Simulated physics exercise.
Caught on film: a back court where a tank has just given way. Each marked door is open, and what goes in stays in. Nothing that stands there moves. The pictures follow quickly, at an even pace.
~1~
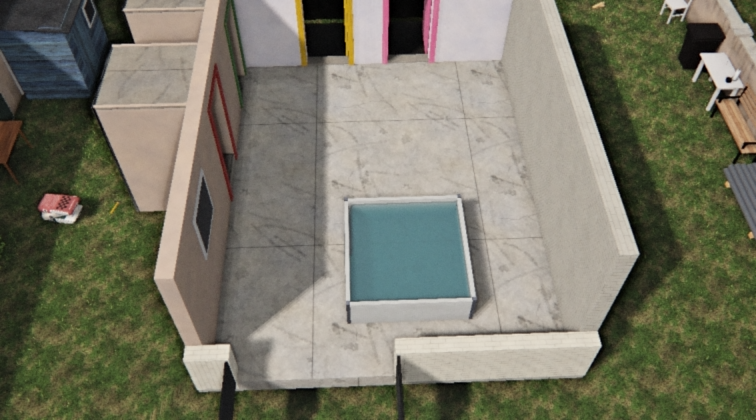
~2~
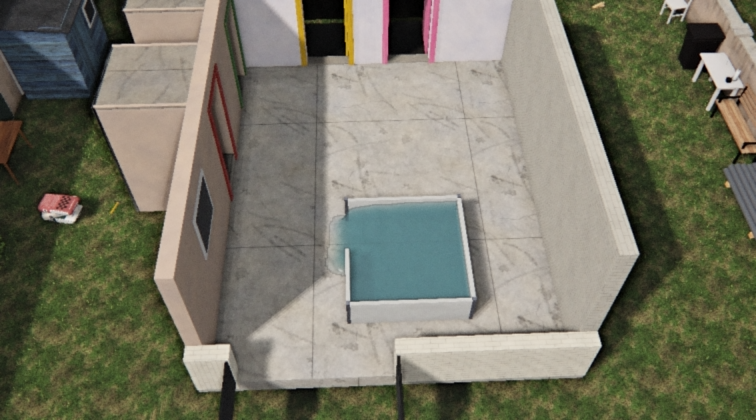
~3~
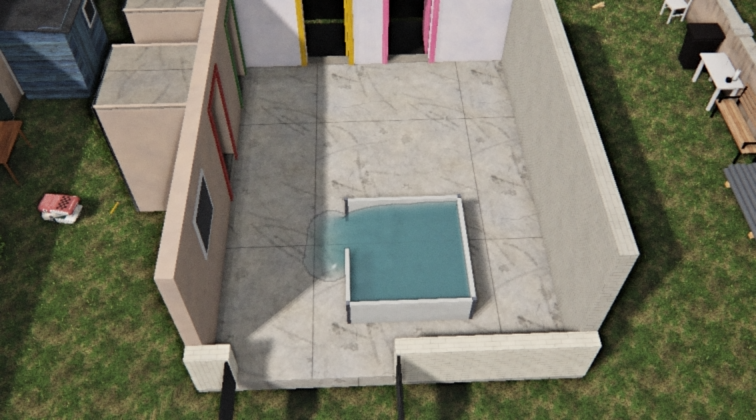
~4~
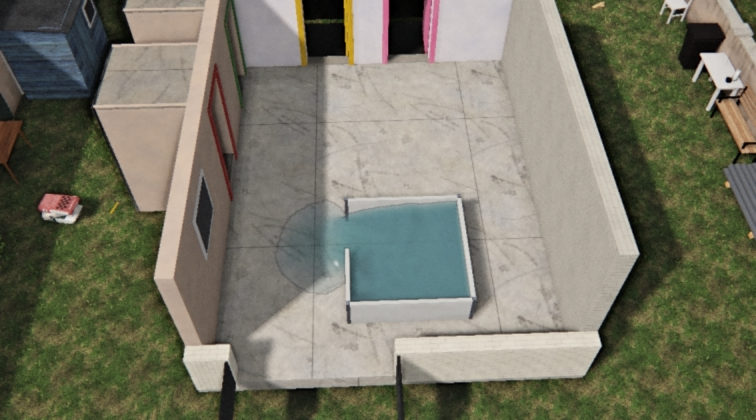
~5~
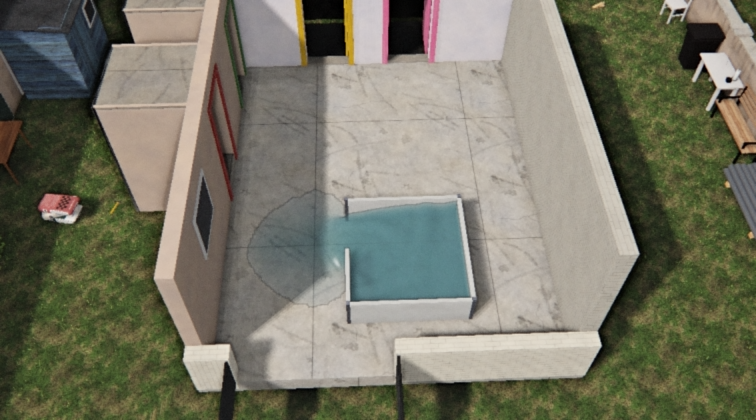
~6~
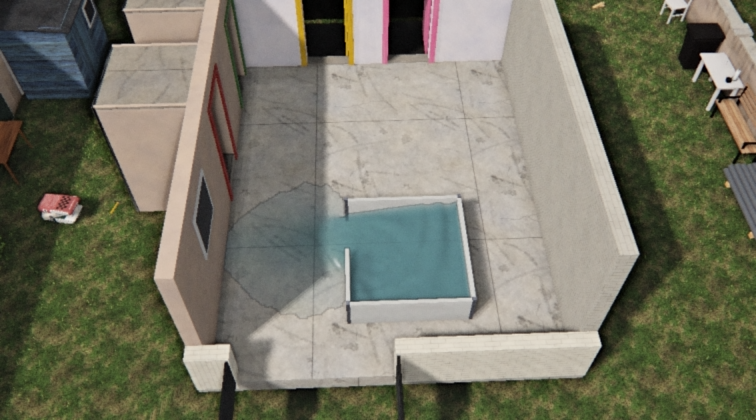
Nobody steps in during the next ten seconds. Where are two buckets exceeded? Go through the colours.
The yellow door lets in a lot; the pink door admits no more than that; the red door admits no more than that; the green door lets in a lot.
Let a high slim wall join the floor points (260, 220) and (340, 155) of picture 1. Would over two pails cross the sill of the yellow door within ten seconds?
One by one: Yellow door holds.
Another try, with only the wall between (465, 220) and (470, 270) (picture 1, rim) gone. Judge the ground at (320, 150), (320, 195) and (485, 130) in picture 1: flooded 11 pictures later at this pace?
As listed: Free of water, free of water, awash.
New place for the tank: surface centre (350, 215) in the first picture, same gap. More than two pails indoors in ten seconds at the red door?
In short: Red passes that mark.
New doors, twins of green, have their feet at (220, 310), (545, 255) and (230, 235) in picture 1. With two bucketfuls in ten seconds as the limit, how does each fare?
One after the other: Takes more, holds, lets more in.
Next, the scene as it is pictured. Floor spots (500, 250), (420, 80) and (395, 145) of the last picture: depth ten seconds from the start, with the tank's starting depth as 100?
In turn 0, 6 and 4 in a hundred.
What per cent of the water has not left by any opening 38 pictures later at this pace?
I make it 84 per cent.
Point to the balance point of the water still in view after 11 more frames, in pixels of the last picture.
At about (342, 250).
A moment on, water covers 15 % of the floor; the yellow door not reached, the pink door not reached, the red door wet at the sill, nothing in, the green door not reached.
Next, water covers 25 % of the floor; the yellow door not reached, the pink door not reached, the red door wet at the sill, nothing in, the green door not reached.
Then, water covers 35 % of the floor; the yellow door wet at the sill, nothing in, the pink door not reached, the red door wet at the sill, nothing in, the green door wet at the sill, nothing in.
Later, water covers 55 % of the floor; the yellow door over two buckets in, the pink door wet at the sill, nothing in, the red door wet at the sill, nothing in, the green door over two buckets in.
In the end, water covers 80 % of the floor; the yellow door over two buckets in, the pink door wet at the sill, nothing in, the red door wet at the sill, nothing in, the green door over two buckets in.
